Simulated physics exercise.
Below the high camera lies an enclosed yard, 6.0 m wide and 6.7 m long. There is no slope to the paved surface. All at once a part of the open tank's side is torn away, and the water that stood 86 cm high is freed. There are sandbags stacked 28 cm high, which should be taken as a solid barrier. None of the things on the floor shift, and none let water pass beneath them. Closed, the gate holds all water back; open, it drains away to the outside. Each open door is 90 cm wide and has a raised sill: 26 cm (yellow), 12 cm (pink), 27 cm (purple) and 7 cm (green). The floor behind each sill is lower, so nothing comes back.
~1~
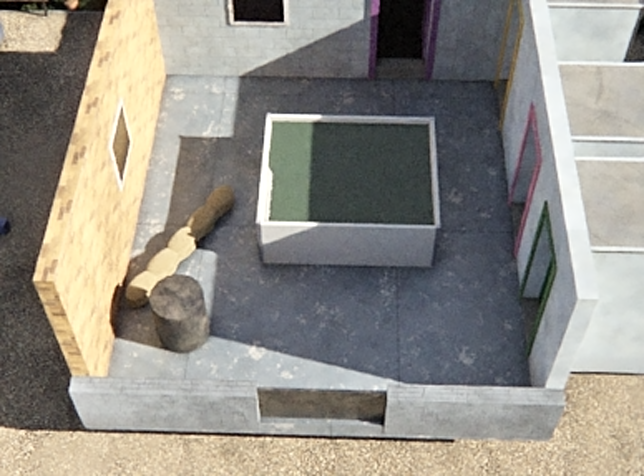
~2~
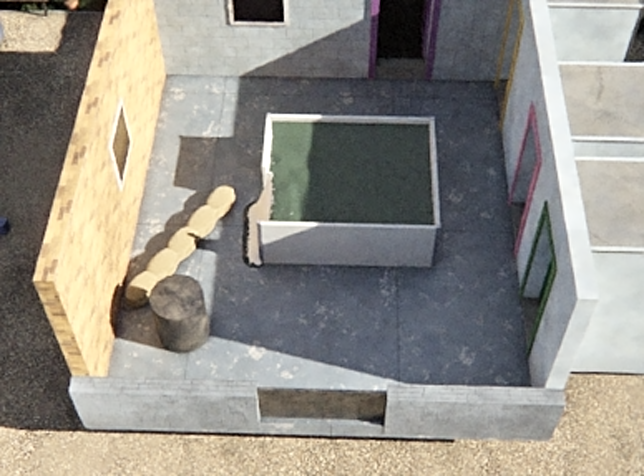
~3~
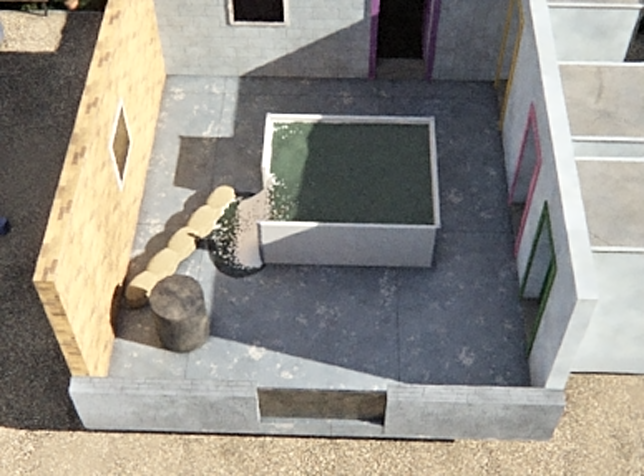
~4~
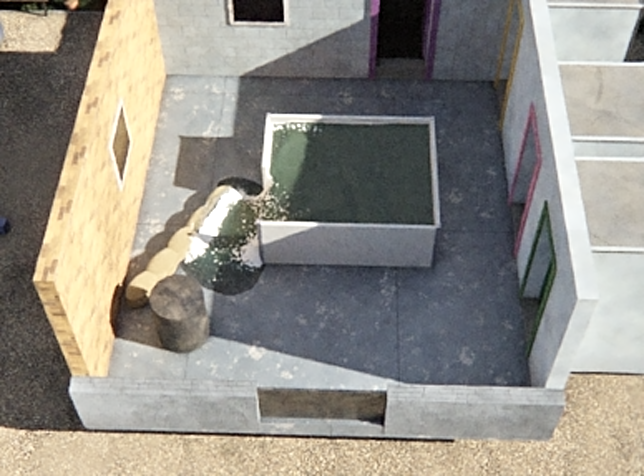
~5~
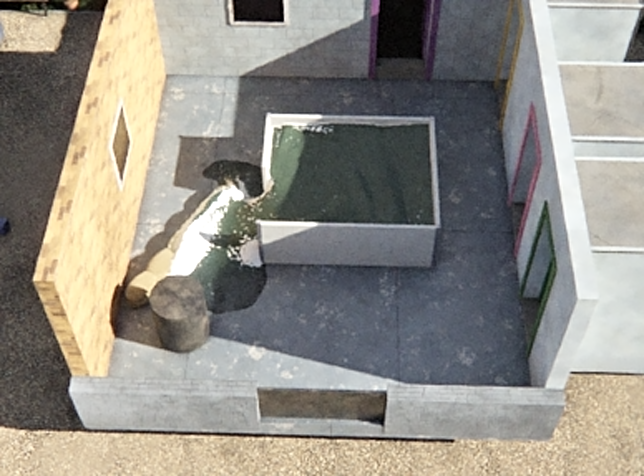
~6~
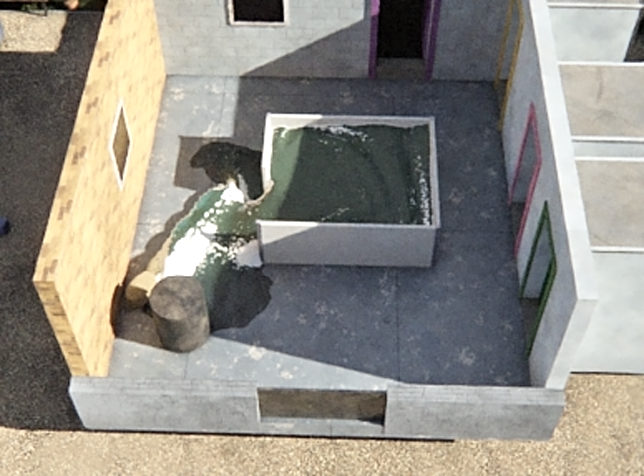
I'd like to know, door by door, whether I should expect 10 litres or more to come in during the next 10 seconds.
Yellow door: Not over; pink door: Not over; purple door: Not over; green door: Over.
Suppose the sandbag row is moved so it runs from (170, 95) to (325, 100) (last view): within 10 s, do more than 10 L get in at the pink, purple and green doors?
Then the pink door is over the mark, the purple door short of it, the green door over the mark.
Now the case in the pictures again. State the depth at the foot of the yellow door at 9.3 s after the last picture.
Close to 18.5 cm of depth.
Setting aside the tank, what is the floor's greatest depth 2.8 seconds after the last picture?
I'd put it at close to 42 cm.
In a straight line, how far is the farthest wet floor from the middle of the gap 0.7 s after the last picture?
Distance: Approx. 3.6 m.
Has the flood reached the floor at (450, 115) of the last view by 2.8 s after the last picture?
By then the spot is spared.
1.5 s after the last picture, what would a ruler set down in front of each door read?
Yellow 0 cm, pink 0 cm, purple 0 cm, green 0 cm.
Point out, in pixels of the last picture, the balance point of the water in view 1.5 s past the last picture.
The water's centre sits at about (282, 234).
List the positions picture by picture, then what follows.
The first picture shows still water, 86 cm deep, in the open tank at (349, 172).
In the second picture, water pours out at (266, 221) and has run 0.7 m, to (259, 265); typically 7 cm deep outside, 86 cm at the open tank's back.
In the third picture, the front is at (230, 271), 0.9 m from the gap at (266, 222); 0.9 m2 of floor is under water; 86 cm left at the back of the open tank.
In the fourth picture, water pours out at (266, 223) and has run 1.4 m, to a hidden place; typically 14 cm deep outside, 86 cm at the open tank's back.
In the fifth picture, the front is at a hidden place, 1.8 m from the gap at (266, 223); 2.7 m2 of floor is under water; 86 cm left at the back of the open tank.
In the sixth picture, water pours out at (266, 222) and has run 2.2 m, to (146, 305); typically 9 cm deep outside, 80 cm at the open tank's back.
Then, 0.7 s after the last picture water covers 30 % of the floor and is deepest (64 cm) near (182, 306); yellow door not reached, pink door not reached, purple door not reached, green door not reached.
Then, 1.5 s after the last picture water covers 45 % of the floor and is deepest (57 cm) near (182, 306); yellow door not reached, pink door not reached, purple door not reached, green door not reached.
Then, 2.8 s after the last picture water covers 65 % of the floor and is deepest (42 cm) near (182, 306); yellow door not reached, pink door not reached, purple door not reached, green door not reached.
Then, 5.3 s after the last picture water covers 90 % of the floor and is deepest (28 cm) near (518, 379); yellow door 20 cm at the sill, 0 L in, pink door 10 cm at the sill, 0 L in, purple door 5 cm at the sill, 0 L in, green door 17 cm at the sill, 128 L in.
Then, 9.3 s after the last picture water covers 95 % of the floor and is deepest (18 cm) near (474, 168); yellow door 19 cm at the sill, 0 L in, pink door 9 cm at the sill, 0 L in, purple door 17 cm at the sill, 0 L in, green door 14 cm at the sill, 304 L in.
